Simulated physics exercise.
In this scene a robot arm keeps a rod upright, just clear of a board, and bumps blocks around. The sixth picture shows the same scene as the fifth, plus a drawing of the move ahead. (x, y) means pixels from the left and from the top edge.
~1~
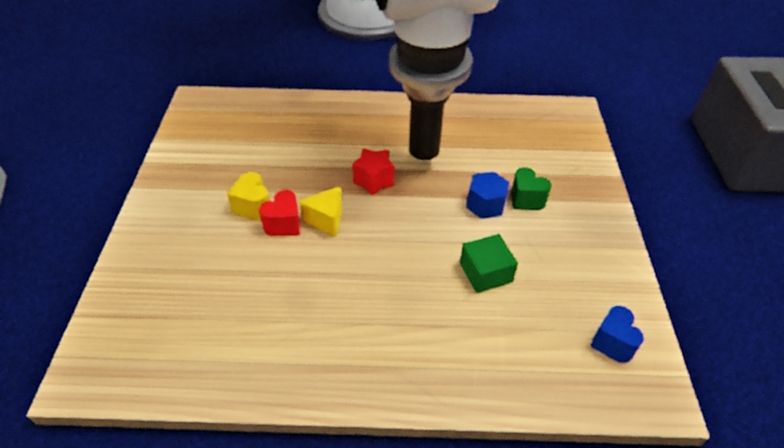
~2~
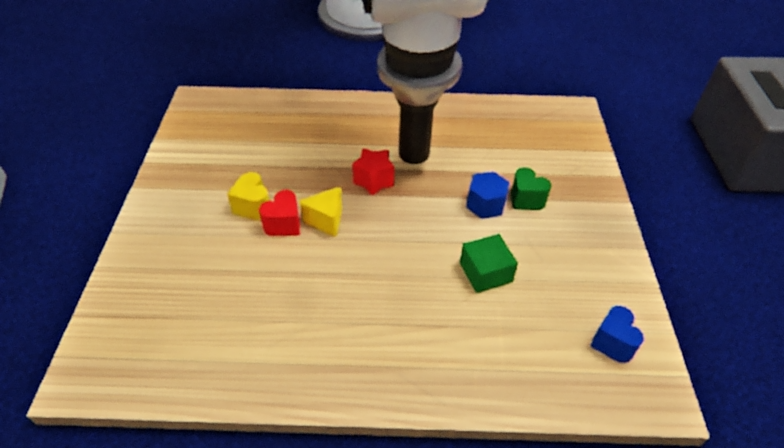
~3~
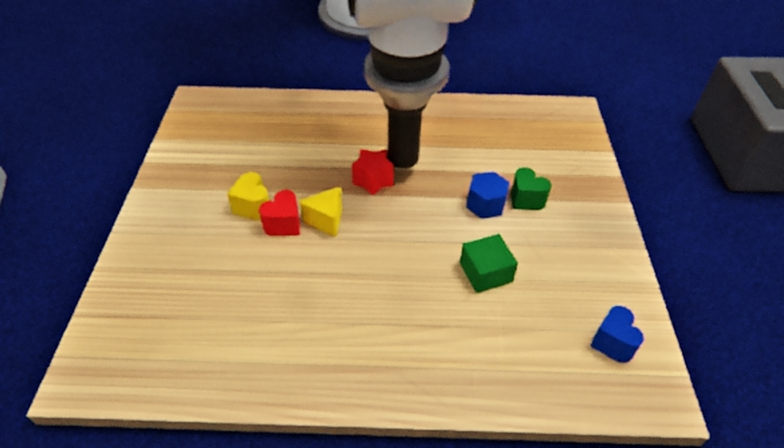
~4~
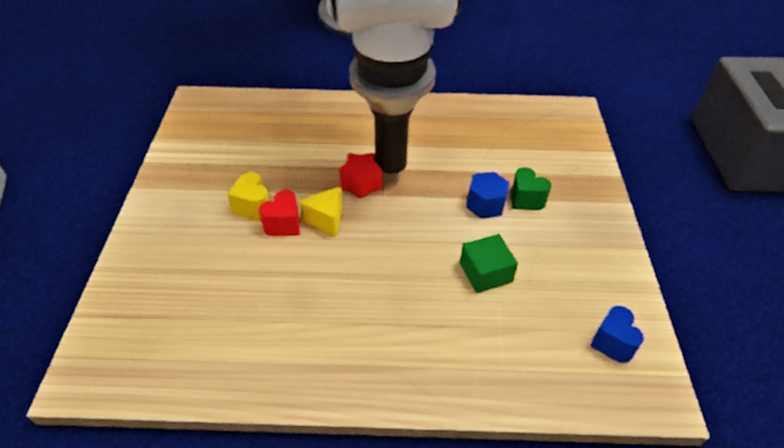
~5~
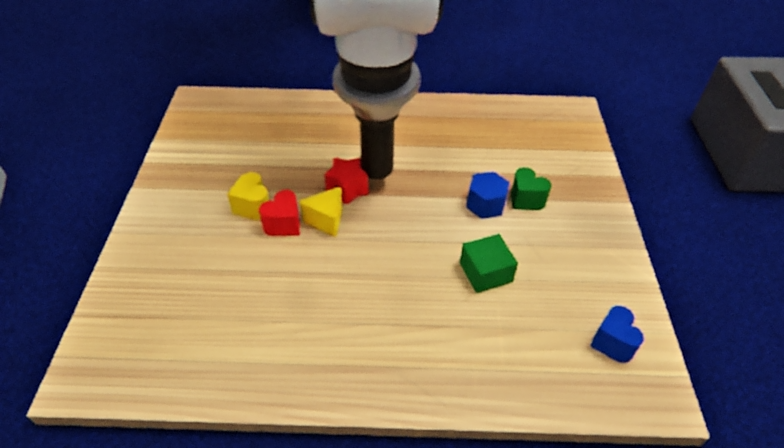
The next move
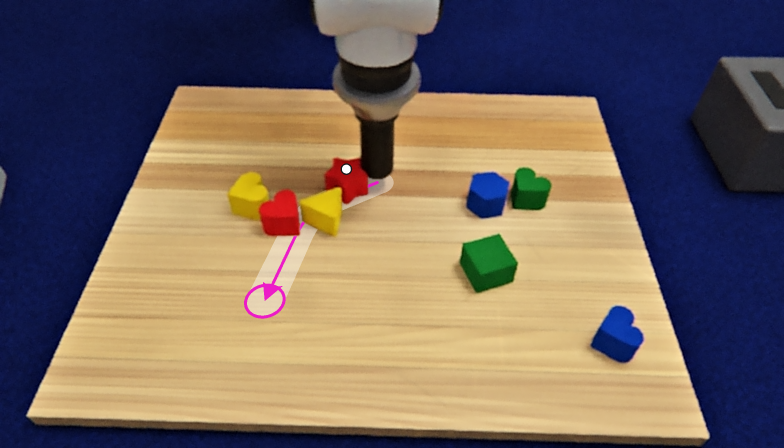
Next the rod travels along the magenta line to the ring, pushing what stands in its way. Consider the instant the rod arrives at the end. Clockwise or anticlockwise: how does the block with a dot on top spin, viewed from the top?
It spins clockwise.
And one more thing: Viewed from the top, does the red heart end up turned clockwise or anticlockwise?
It swings round anticlockwise.
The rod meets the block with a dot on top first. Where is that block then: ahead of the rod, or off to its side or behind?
I'd say it has come free.
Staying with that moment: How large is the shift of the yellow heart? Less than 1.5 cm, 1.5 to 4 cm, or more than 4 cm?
It moves less than 1.5 cm.
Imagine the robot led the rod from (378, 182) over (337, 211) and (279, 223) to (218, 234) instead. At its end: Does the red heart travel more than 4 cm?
Yes, I think so.
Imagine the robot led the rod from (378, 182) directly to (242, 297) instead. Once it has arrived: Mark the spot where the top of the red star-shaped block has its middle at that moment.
The point I'd pick in the picture is (311, 180).
The line goes from (378, 182) through (324, 205) and (290, 247) to (265, 301); the dot is on the red star-shaped block.
The first path, step by step. One third of the way, rod (322, 192); red heart (263, 213); yellow triangular block (311, 214), turned 45° anticlockwise; red star-shaped block (288, 186), turned 20° clockwise.
Two thirds of the way, rod (287, 234); yellow heart (240, 186), turned 15° clockwise; red heart (248, 219), turned 25° anticlockwise; yellow triangular block (300, 251); red star-shaped block (273, 192), turned 55° clockwise.
At the end, rod (261, 288); yellow heart (240, 186), turned 15° clockwise; red heart (248, 219), turned 25° anticlockwise; yellow triangular block (303, 270), turned 170° anticlockwise; red star-shaped block (273, 192), turned 55° clockwise.
